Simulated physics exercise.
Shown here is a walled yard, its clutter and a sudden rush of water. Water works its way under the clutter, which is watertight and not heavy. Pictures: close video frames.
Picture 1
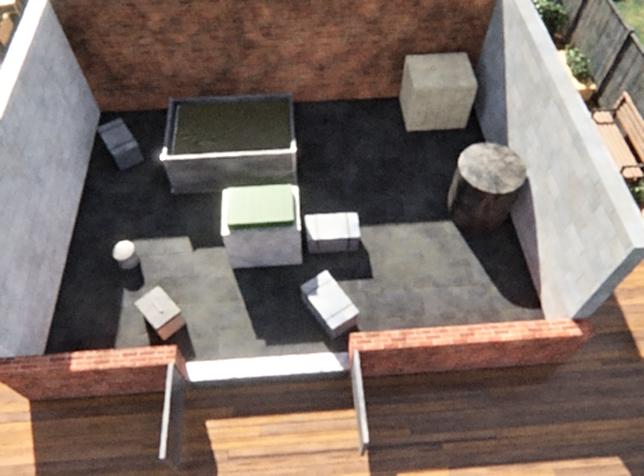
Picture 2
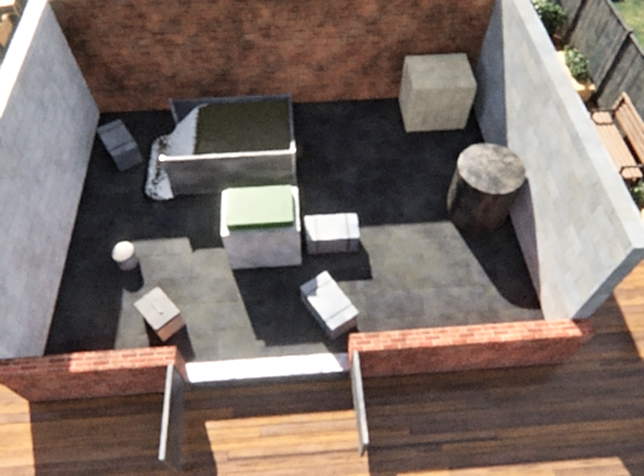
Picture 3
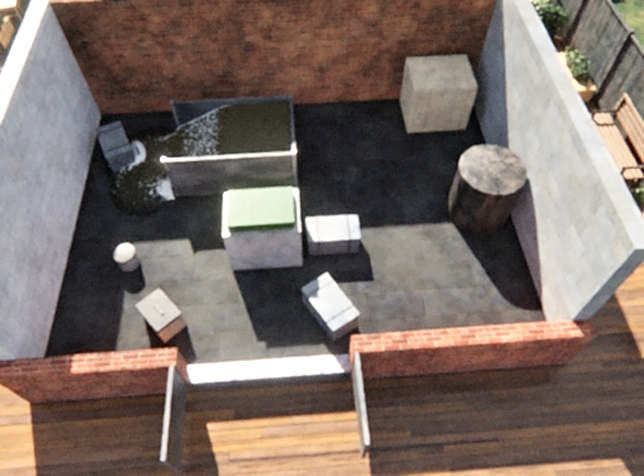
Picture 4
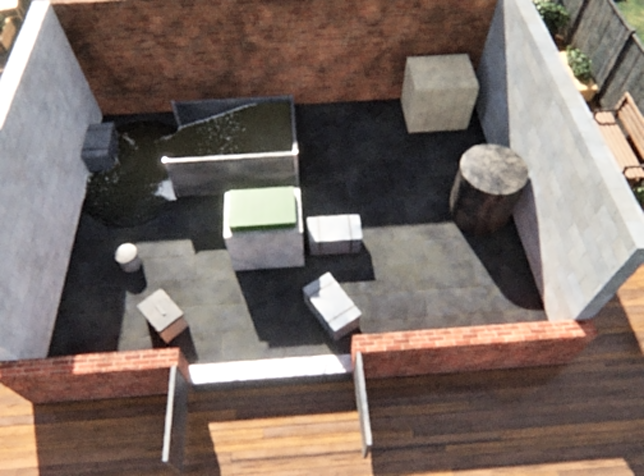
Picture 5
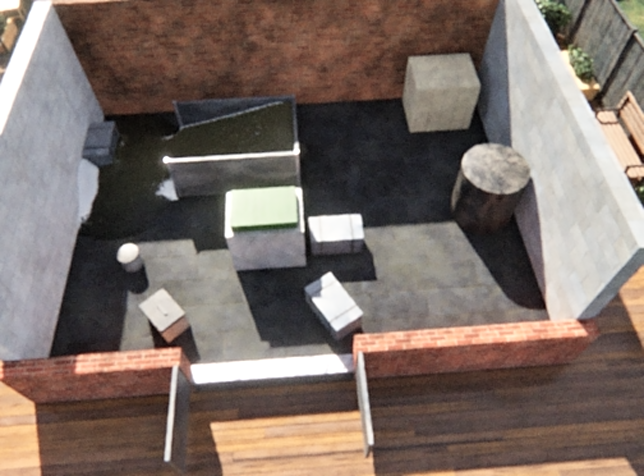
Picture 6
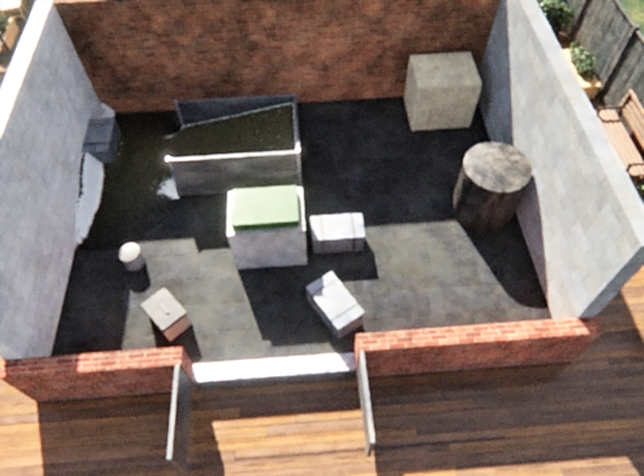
The clip shows a walled yard with scattered blocks as dark water pours from the left end of a rectangular tank, spreads to the left wall and pushes a gray block against it, while the other objects stay in place.
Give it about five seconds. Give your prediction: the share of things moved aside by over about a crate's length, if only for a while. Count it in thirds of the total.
The part that gets shoved well aside reaches two thirds.
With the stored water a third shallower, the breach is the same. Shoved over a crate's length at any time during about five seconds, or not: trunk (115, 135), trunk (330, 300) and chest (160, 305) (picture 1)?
First one cleared the mark, second one missed the mark, third one cleared the mark.
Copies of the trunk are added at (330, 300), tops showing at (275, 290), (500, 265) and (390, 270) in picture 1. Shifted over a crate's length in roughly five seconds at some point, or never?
Sequence: Travels that far, doesn't go far, doesn't go far.
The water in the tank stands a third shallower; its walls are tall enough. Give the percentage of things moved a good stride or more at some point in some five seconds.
Around 60 in a hundred.
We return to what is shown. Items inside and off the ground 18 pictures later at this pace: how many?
That adds up to 2.
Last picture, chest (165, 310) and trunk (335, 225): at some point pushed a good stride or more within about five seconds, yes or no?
The first: Reaches it. The second: Doesn't reach it.
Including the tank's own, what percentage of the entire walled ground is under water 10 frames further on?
About 35 in a hundred.
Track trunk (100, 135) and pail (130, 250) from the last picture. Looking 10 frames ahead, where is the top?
Expect them at roughly (125, 98) and roughly (163, 253).
A moment on, 0 of 5 are well off their spots; 1 afloat.
Next, 2 of 5 are well off their spots; 1 afloat.
Later, 3 of 5 are well off their spots; 2 afloat.
In the end, 4 of 5 are well off their spots, and 4 have been at some point; 3 afloat.
